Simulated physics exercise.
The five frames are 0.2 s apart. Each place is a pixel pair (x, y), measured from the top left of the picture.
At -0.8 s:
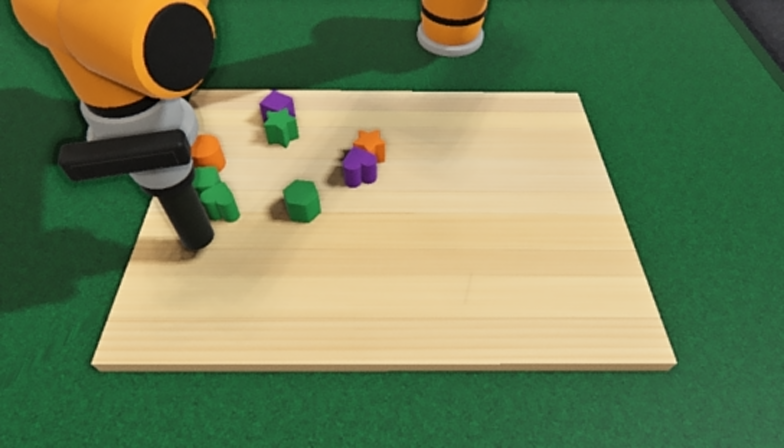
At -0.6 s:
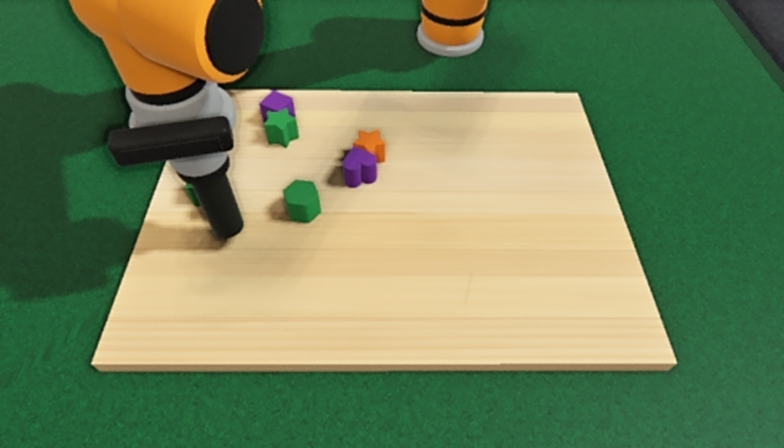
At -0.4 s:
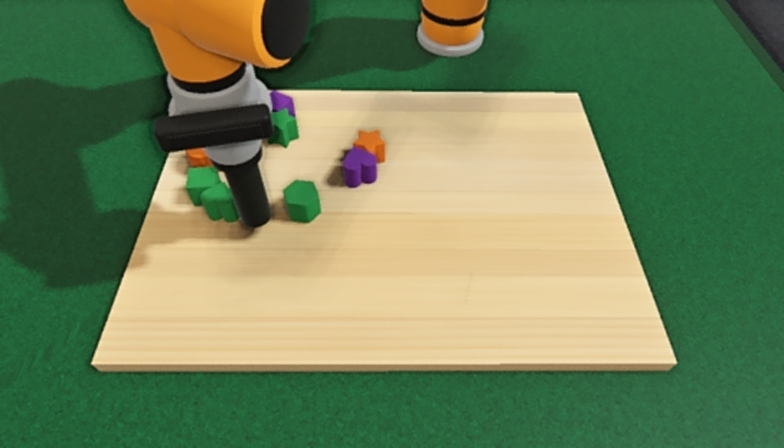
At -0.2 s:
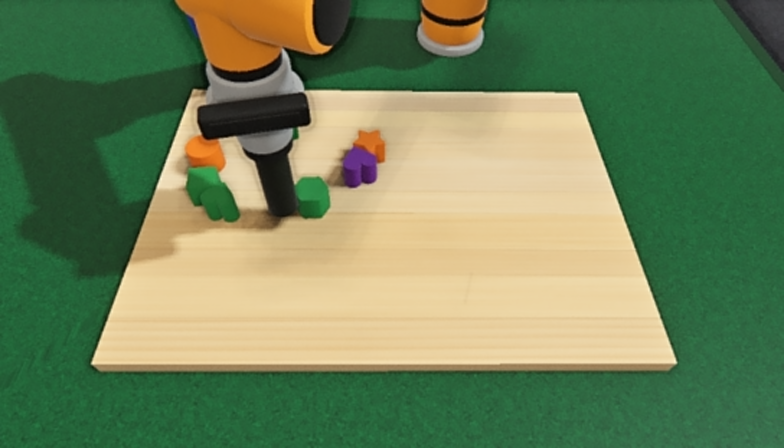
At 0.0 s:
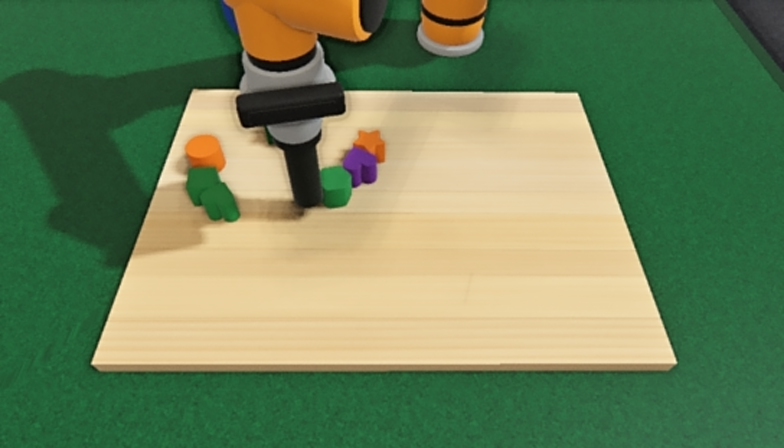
An orange robot arm with a black stick reaches over a pale wooden board on a green surface, seen from above at an angle by a still camera. Small green, orange and purple blocks sit on the board's upper left, with another orange base behind. The stick sweeps right and slightly away, pushing a green six-sided block toward the purple heart-shaped and orange star-shaped blocks.
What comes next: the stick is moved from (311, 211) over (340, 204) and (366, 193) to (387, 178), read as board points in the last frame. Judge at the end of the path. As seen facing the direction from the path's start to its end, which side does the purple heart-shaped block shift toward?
Facing the way the path runs, start to end, you'll find the purple heart-shaped block has shifted left.
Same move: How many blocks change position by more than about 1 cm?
The number is three or more.
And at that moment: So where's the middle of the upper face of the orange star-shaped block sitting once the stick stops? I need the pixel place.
The orange star-shaped block ends near (386, 117).
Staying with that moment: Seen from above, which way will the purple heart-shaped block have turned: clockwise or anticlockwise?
It twists against the clock when seen from above.
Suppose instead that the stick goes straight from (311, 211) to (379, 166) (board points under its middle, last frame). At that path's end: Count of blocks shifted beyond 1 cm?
I predict three or more.
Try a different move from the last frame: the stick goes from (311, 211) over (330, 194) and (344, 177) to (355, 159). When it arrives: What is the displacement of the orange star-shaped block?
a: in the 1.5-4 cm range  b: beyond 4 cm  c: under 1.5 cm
a (in the 1.5-4 cm range)
The first path, step by step. One third of the way, stick at (339, 190); green six-sided block at (359, 167), turned 20° anticlockwise; purple heart-shaped block at (377, 147); orange star-shaped block at (379, 128), turned 15° anticlockwise.
Two thirds of the way, stick at (366, 179); green six-sided block at (386, 157), turned 15° anticlockwise; purple heart-shaped block at (397, 135), turned 30° anticlockwise; orange star-shaped block at (385, 119), turned 45° anticlockwise.
At the end, stick at (388, 164); green six-sided block at (412, 148), turned 15° clockwise; purple heart-shaped block at (412, 127), turned 95° anticlockwise; orange star-shaped block at (386, 117), turned 65° anticlockwise.
